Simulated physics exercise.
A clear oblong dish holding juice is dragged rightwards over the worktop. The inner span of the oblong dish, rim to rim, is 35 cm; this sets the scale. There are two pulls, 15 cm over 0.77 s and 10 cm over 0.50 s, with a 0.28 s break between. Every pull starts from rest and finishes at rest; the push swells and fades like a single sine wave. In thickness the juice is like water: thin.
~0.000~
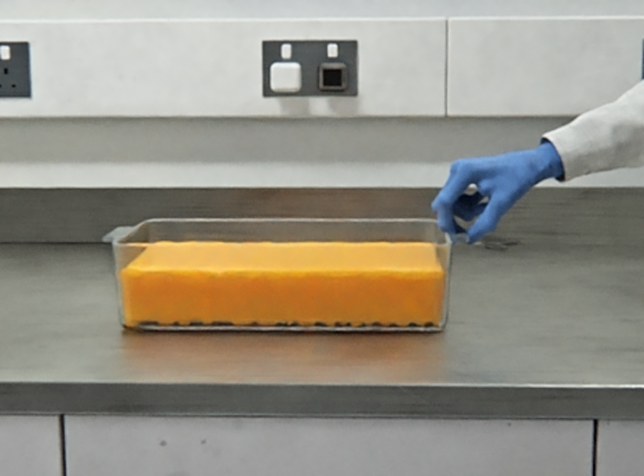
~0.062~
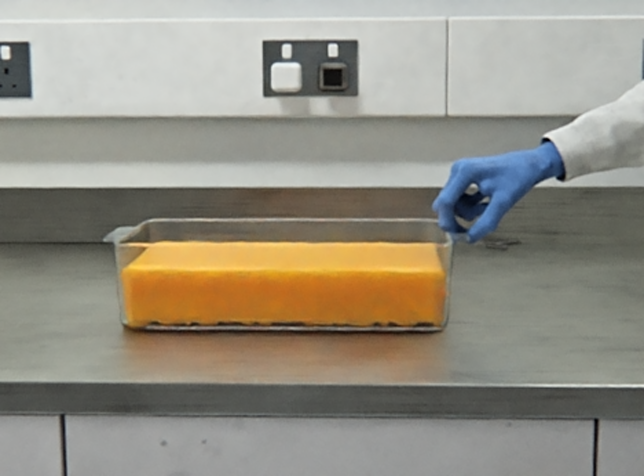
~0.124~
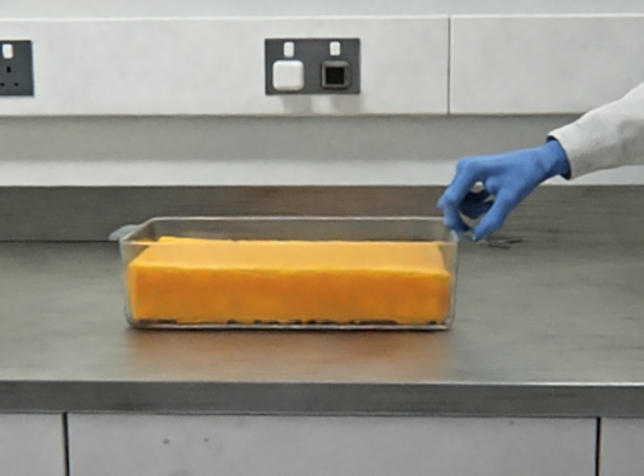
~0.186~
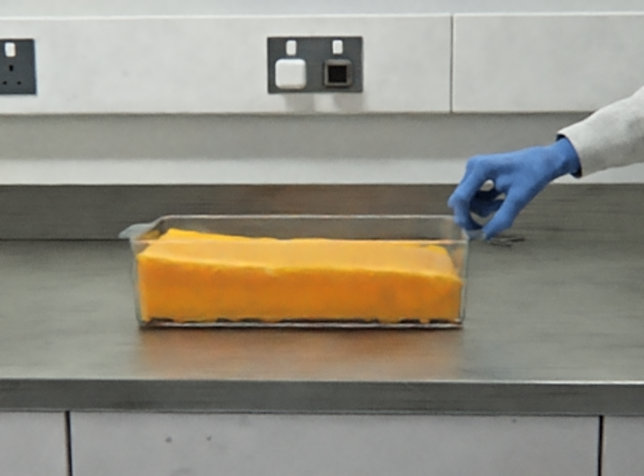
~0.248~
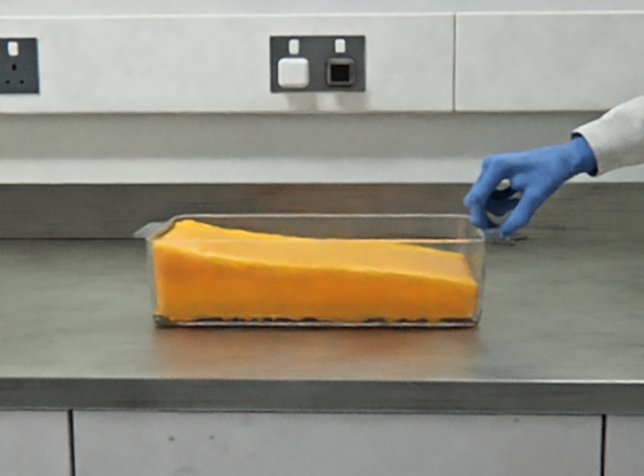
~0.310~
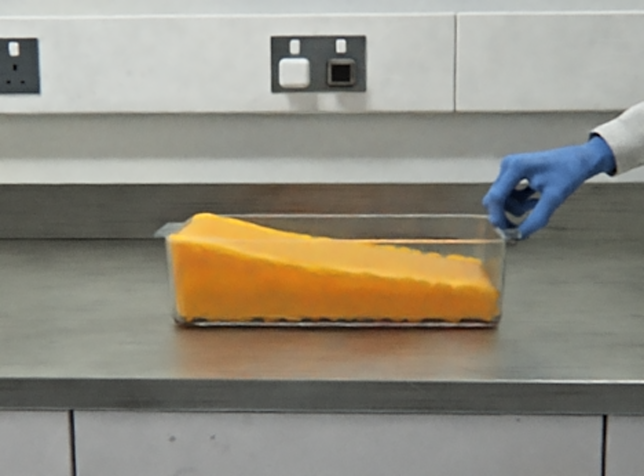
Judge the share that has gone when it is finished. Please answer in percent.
Loss: About 28 per cent.
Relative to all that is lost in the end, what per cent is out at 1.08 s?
Roughly 40 per cent.
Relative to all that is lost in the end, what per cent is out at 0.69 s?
It's close to 0 percent at that time.
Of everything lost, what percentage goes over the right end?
Right end share of spill: Around 60 %.
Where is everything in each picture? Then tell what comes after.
In the first frame, 0.0 cm from the start; oblong dish, level (135, 257) left, (442, 258) right, rim (446, 234); the juice stands 29 mm below the rim.
In the second frame, 0.1 cm from the start; oblong dish, level (136, 256) left, (443, 258) right.
In the third frame, 0.4 cm from the start; oblong dish, level (141, 251) left, (448, 260) right.
In the fourth frame, 1.2 cm from the start; oblong dish, level (150, 243) left, (458, 264) right.
In the fifth frame, 2.7 cm from the start; oblong dish, level (165, 233) left, (473, 269) right.
In the sixth frame, 4.7 cm from the start; oblong dish, level (183, 226) left, (492, 274) right.
After 0.69 s it has gone 15 cm; 0 per cent is out over the left end and 0 over the right.
After 1.08 s it has gone 15 cm; 0 per cent is out over the left end and 10 over the right.
After 1.46 s it has gone 25 cm; 9 per cent is out over the left end and 10 over the right.
After 1.84 s it has gone 25 cm; 9 per cent is out over the left end and 17 over the right.
In the end 28 per cent is out in all, 11 of it over the left end.
